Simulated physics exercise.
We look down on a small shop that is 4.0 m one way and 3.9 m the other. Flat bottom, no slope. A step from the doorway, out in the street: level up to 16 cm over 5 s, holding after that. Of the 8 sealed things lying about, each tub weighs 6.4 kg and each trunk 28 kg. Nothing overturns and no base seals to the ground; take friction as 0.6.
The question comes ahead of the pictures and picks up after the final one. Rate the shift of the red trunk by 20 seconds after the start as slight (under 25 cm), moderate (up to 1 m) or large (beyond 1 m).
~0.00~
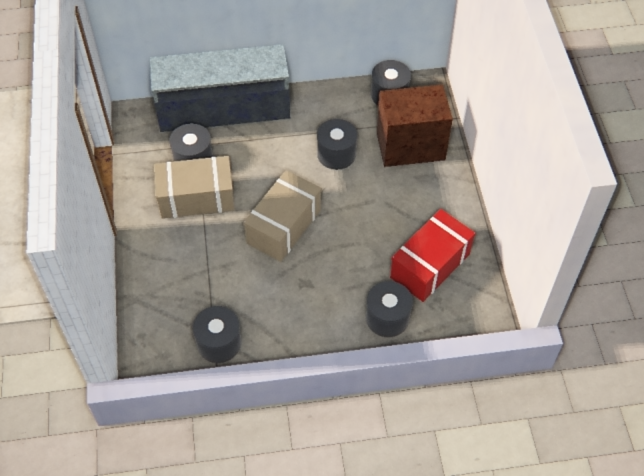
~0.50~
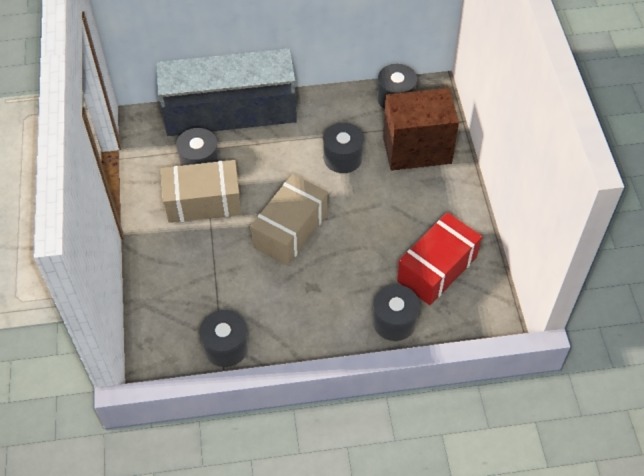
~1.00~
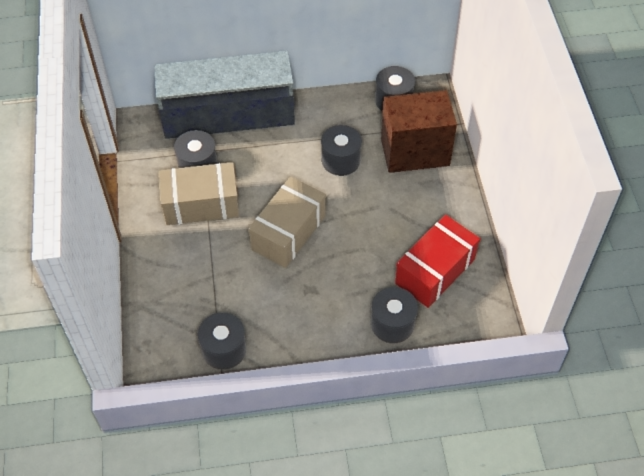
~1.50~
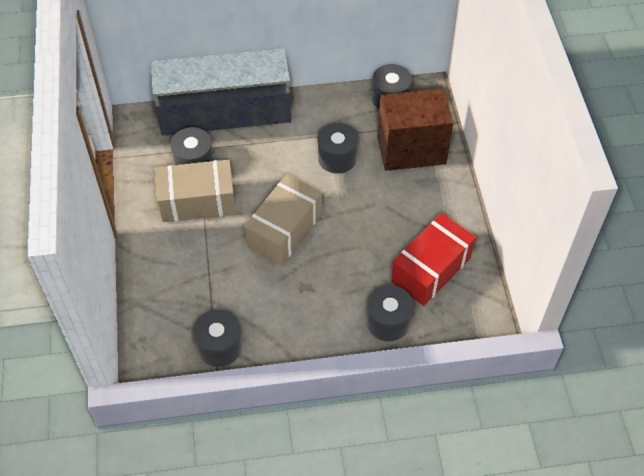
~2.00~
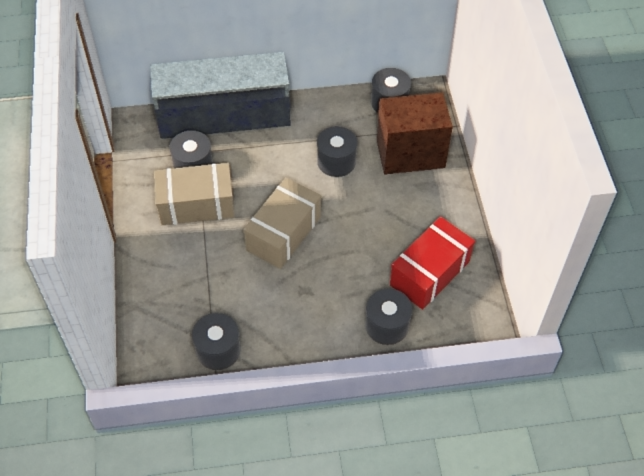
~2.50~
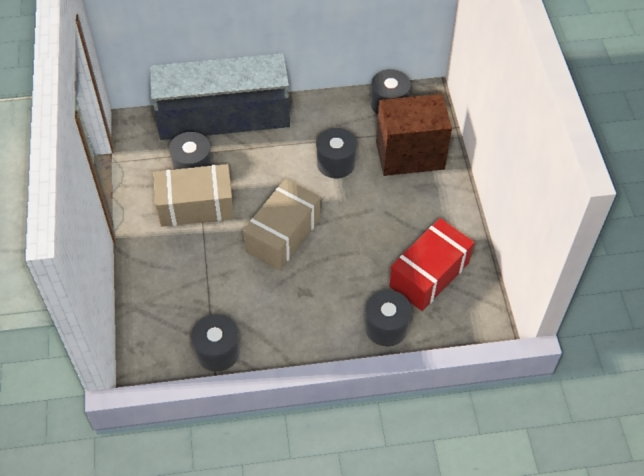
Large.
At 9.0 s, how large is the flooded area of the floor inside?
Around 12 m2 of it.
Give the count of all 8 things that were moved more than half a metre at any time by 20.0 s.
The total is 8.
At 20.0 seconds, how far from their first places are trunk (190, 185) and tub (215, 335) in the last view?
250 cm and 50 cm respectively.
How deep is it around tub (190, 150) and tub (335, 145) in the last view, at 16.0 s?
First roughly 9 cm, second roughly 10 cm.
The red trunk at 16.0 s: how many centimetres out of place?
By then it has shifted roughly 120 cm.
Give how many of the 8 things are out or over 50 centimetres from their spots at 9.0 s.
It comes to 1.
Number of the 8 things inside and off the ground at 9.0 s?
Total: 3.
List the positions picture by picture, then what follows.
The first picture shows the red trunk at (434, 245) rests on the ground; 0.0 m2 under water; 0 of 8 have shifted.
The second picture shows the red trunk at (441, 248), on the bottom; water covers 0.0 m2; 0 of 8 have shifted.
The third picture shows the red trunk at (439, 251), on the bottom; 0.0 m2 under water; 0 of 8 have shifted.
The fourth picture shows the red trunk at (435, 249), on the bottom; 0.0 m2 under water; 0 of 8 have shifted.
The fifth picture shows the red trunk at (434, 253) rests on the ground; water covers 0.0 m2; 0 of 8 have shifted.
The sixth picture shows the red trunk at (433, 254), on the bottom; water covers 0.0 m2; 0 of 8 have shifted.
After 4.0 s the red trunk is near (433, 254), 0.0 m from its start, aground; 0 afloat.
After 9.0 s the red trunk is near (433, 254), 0.0 m from its start, aground; 3 afloat.
After 16.0 s the red trunk is near (311, 271), 1.3 m from its start, afloat; 8 afloat.
After 20.0 s the red trunk is near (136, 248), 3.0 m from its start, afloat; 8 afloat.
